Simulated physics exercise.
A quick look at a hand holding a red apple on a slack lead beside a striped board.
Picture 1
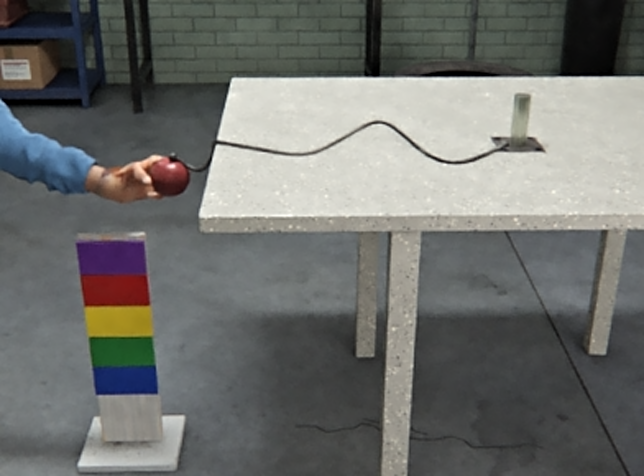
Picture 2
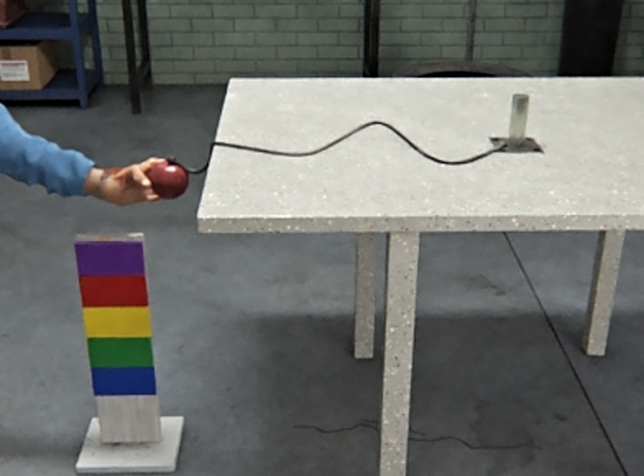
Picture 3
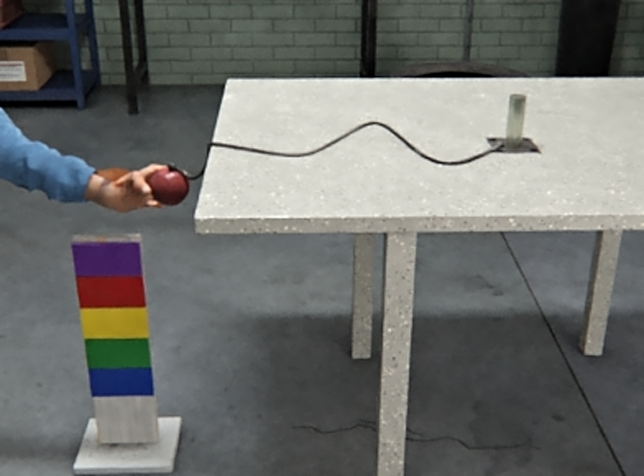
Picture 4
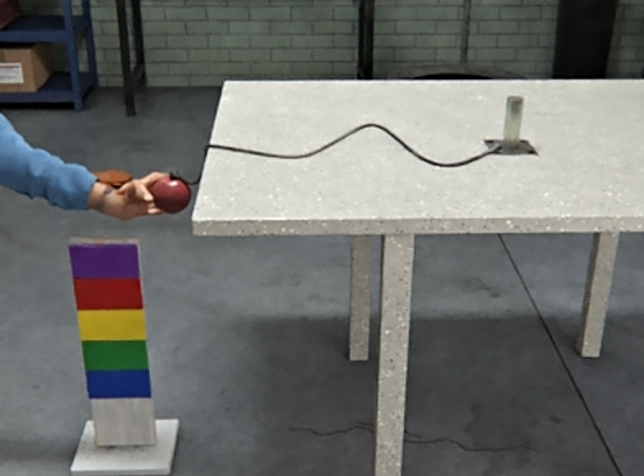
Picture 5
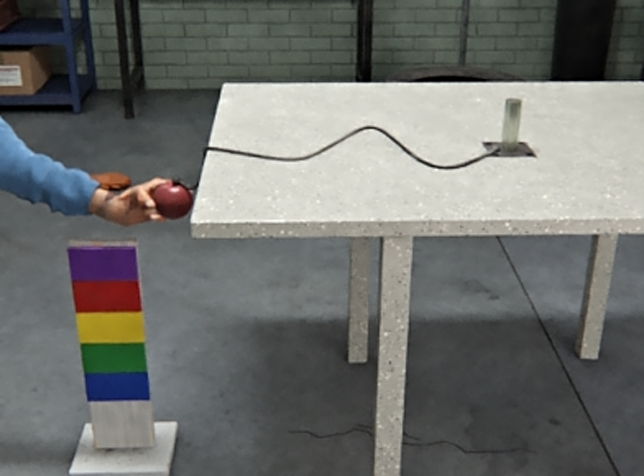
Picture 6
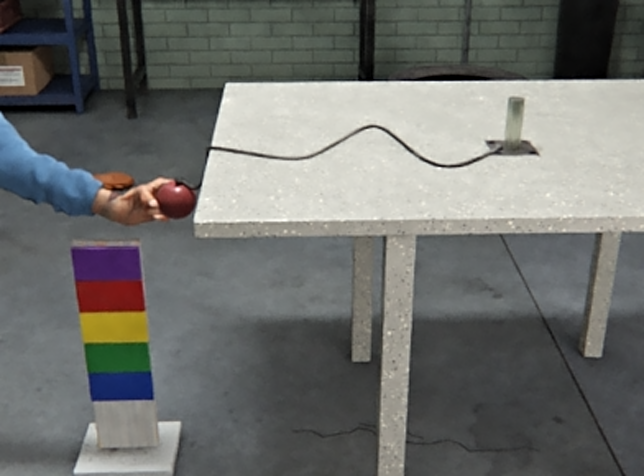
In a workshop, a hand held a red apple on a slack black lead by the left edge of a speckled table, lowering it slightly above a board with coloured stripes.
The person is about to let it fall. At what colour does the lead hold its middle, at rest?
Its middle rests at the green band.
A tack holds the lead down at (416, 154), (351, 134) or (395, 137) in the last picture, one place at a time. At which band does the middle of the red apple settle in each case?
Try by try: Yellow; purple; red.
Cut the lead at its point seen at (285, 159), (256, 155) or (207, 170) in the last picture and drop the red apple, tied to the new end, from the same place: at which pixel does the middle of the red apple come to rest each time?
In that order: (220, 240), (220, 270) and (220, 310).
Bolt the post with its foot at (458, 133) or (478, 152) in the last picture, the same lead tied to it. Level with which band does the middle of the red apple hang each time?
One after the other, blue; blue.
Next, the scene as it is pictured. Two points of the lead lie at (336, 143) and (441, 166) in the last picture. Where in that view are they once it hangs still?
Near (211, 152) and (412, 147).
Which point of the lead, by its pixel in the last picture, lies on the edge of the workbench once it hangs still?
The one at (336, 143).
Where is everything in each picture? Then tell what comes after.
The first frame shows red apple (170, 177); purple (111, 259); red (115, 291); yellow (119, 322); green (122, 353); blue (125, 381).
The second frame shows red apple (169, 179); lead through (478, 158) (415, 147) (373, 123) (324, 149) (244, 148).
The third frame shows red apple (170, 186).
The fourth frame shows red apple (172, 194); lead through (472, 160) (409, 149) (367, 126) (318, 151) (238, 150).
The fifth frame shows red apple (173, 200).
The sixth frame shows red apple (177, 200); lead through (474, 161) (411, 150) (369, 127) (320, 152) (240, 152).
A little later, apple near (228, 355); level with green.
Next, apple near (217, 358); level with green.
When it is over, apple near (223, 359); level with green. The green one.
